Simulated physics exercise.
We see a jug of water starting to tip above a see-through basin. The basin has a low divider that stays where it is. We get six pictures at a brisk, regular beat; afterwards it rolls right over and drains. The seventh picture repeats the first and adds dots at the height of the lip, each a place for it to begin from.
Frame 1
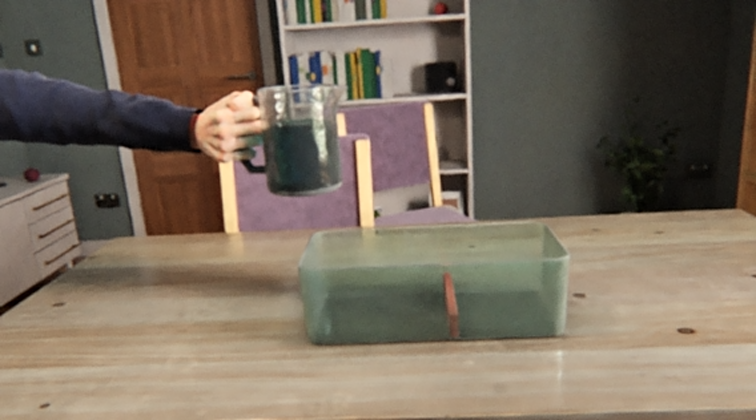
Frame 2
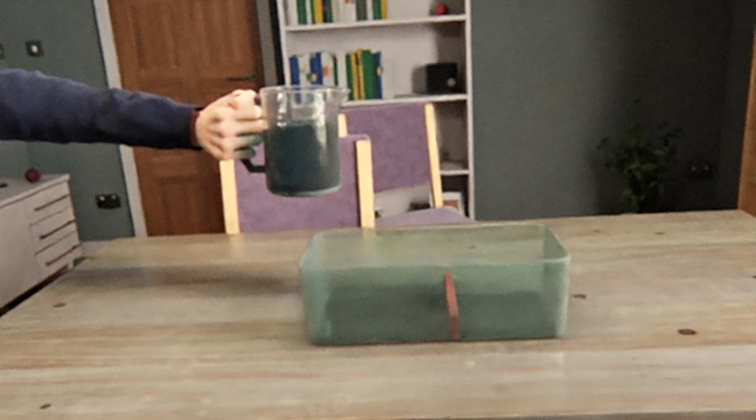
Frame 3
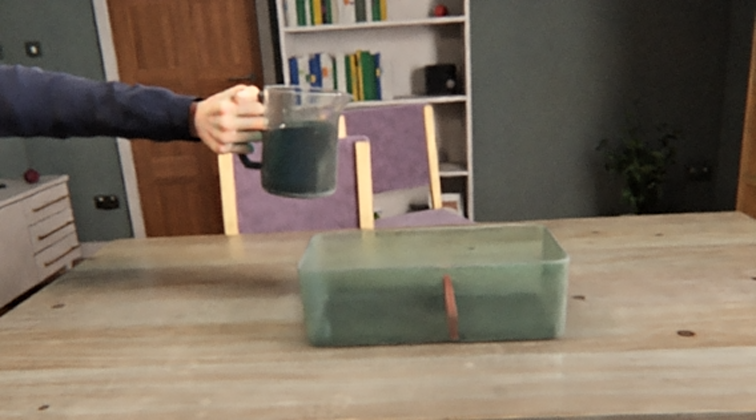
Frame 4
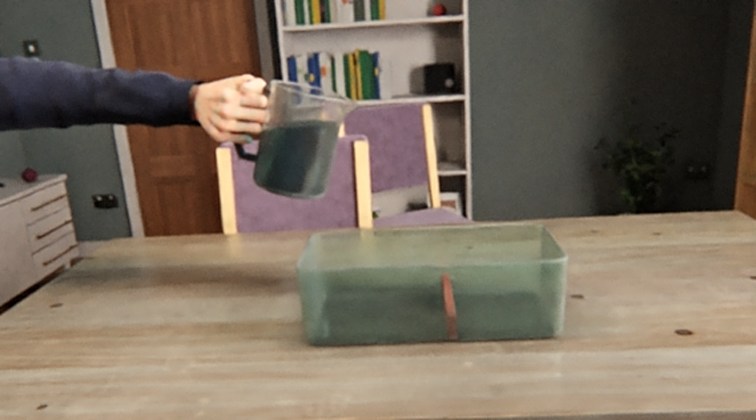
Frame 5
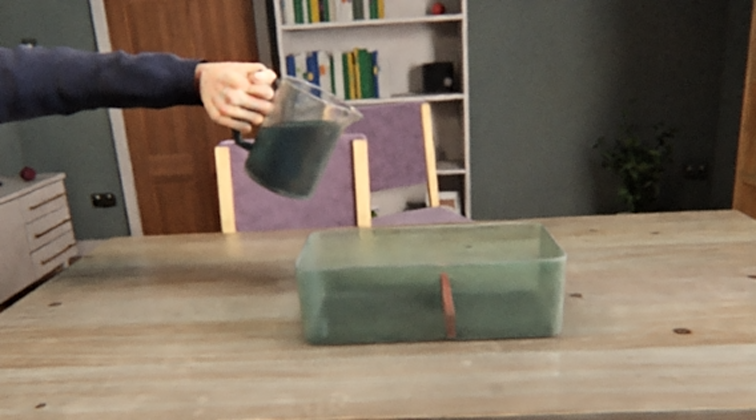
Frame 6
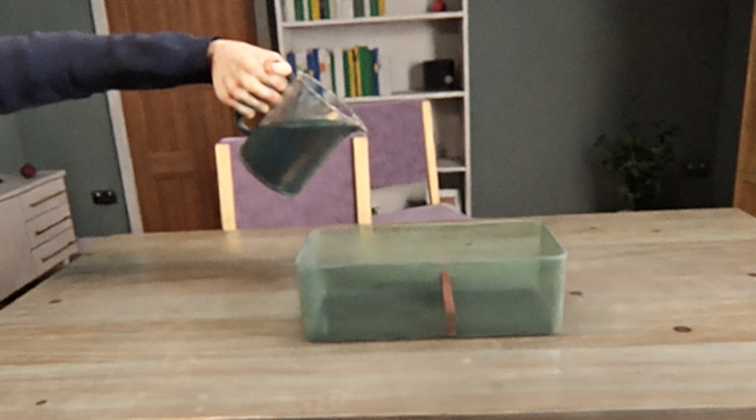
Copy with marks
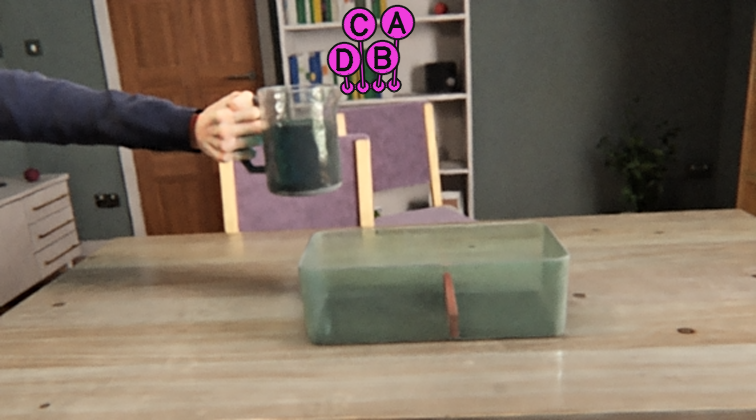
Hand in a dark sleeve holding a glass jug of dark liquid upright, then steadily tilting it rightward above a see-through basin.
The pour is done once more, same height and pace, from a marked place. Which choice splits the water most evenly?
B is best.
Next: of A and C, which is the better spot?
A it is.
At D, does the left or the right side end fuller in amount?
The left side.
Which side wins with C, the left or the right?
The left side.
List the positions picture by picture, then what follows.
In the first picture, upright, lip at (346, 87); basin from (308, 341) to (564, 332); top of the wall at (450, 291); nothing has left yet.
In the second picture, upright, lip at (349, 90); nothing has left yet.
In the third picture, tipped about 8°, lip at (353, 96); nothing has left yet.
In the fourth picture, tipped about 17°, lip at (358, 105); nothing has left yet.
In the fifth picture, tipped about 29°, lip at (363, 117); nothing has left yet.
In the sixth picture, tipped about 43°, lip at (367, 131); nothing has left yet.
In magenta, A at (394, 84); B at (378, 85); C at (363, 86); D at (347, 87).
With A, about 29 % ends left of the wall and 70 % right of it.
With B, about 54 % ends left of the wall and 44 % right of it.
With C, about 86 % ends left of the wall and 11 % right of it; 3 % is lost outside.
With D, about 88 % ends left of the wall and 8 % right of it; 3 % is lost outside.
